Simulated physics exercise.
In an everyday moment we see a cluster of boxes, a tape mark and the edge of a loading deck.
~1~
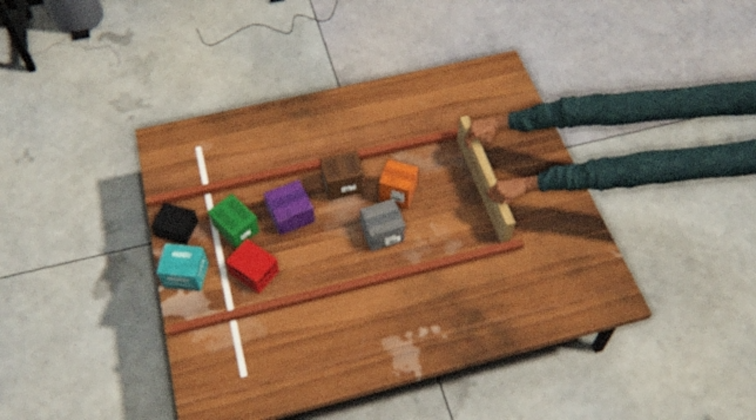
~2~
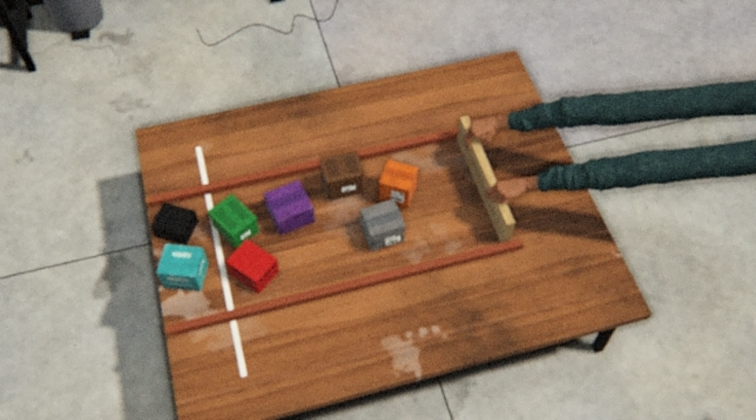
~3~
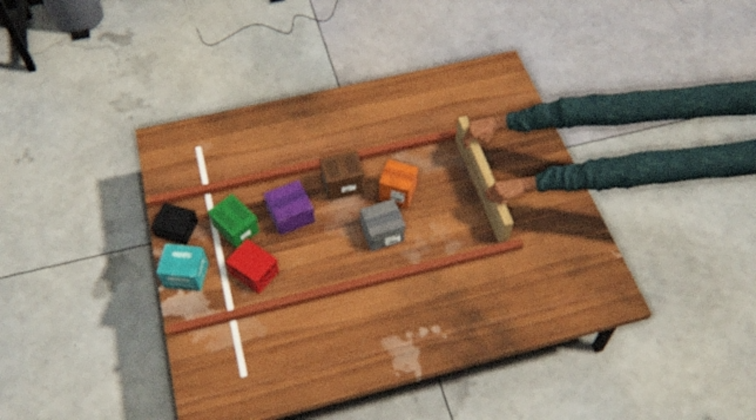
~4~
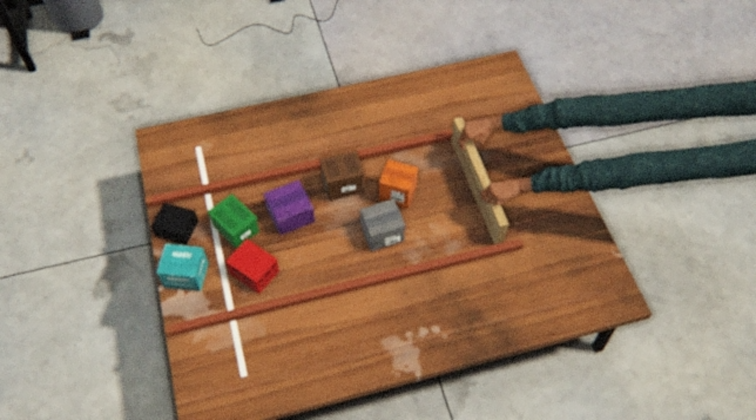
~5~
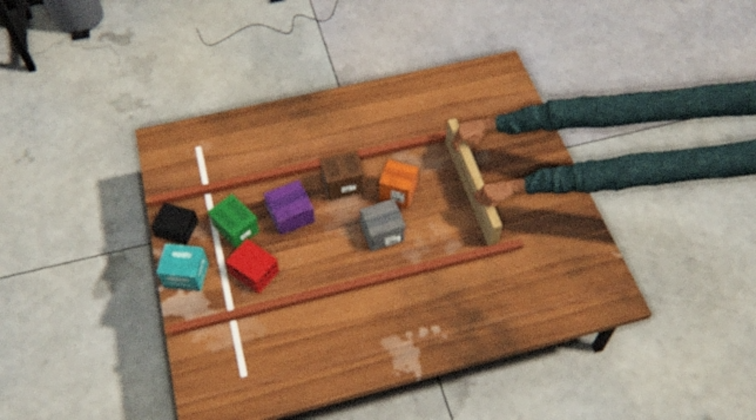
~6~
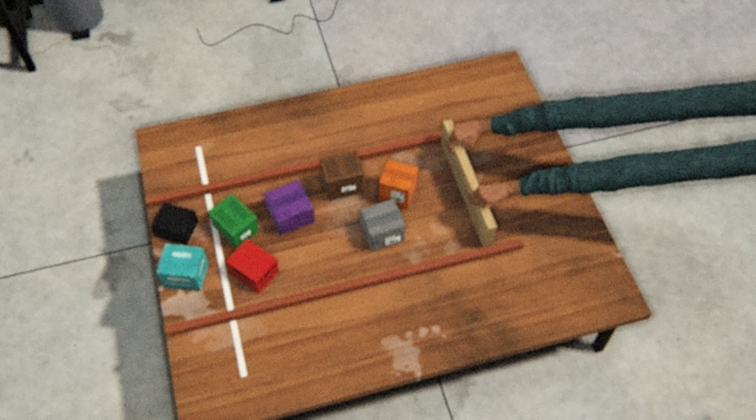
Wooden plank held by two hands sliding slightly left across a wooden table toward a group of still, colourful boxes.
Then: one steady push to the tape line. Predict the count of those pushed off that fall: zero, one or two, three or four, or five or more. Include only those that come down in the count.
The count is three or four.
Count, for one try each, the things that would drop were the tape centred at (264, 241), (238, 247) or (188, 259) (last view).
So, reaching the ground: 1, then 3, then 5.
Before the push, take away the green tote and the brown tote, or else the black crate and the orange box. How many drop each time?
The first removal gives 2, the second gives 2.
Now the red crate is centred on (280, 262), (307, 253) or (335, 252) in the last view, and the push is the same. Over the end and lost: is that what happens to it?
In order of the places given, the red crate rests steady, then rests steady, then rests steady.
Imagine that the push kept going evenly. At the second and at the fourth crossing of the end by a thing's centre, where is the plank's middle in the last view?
Its middle is around (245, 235) and later (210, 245).
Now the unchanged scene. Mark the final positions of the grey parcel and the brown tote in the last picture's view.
(203, 271) and (184, 210).
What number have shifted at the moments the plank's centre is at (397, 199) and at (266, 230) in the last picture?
The counts are 2 and 8.
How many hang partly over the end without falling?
I'd say 2 of them.
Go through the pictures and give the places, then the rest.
The first frame shows black crate (175, 224); turquoise box (183, 268); green tote (234, 222); plank (484, 179); tape (219, 251).
The second frame shows turquoise box (183, 268); purple box (290, 208).
The third frame shows green tote (234, 222); grey parcel (383, 225).
The fourth frame shows black crate (175, 224); brown tote (343, 177).
The fifth frame shows turquoise box (183, 268); orange box (398, 184).
The sixth frame shows black crate (175, 224); turquoise box (183, 268); green tote (234, 222); plank (467, 183); tape (219, 251).
Soon after, none off yet; black crate at rest near (175, 224); turquoise box at rest near (183, 268); green tote at rest near (234, 222).
At rest, the number that fall off is three or four; fallen, green tote, turquoise box and black crate.
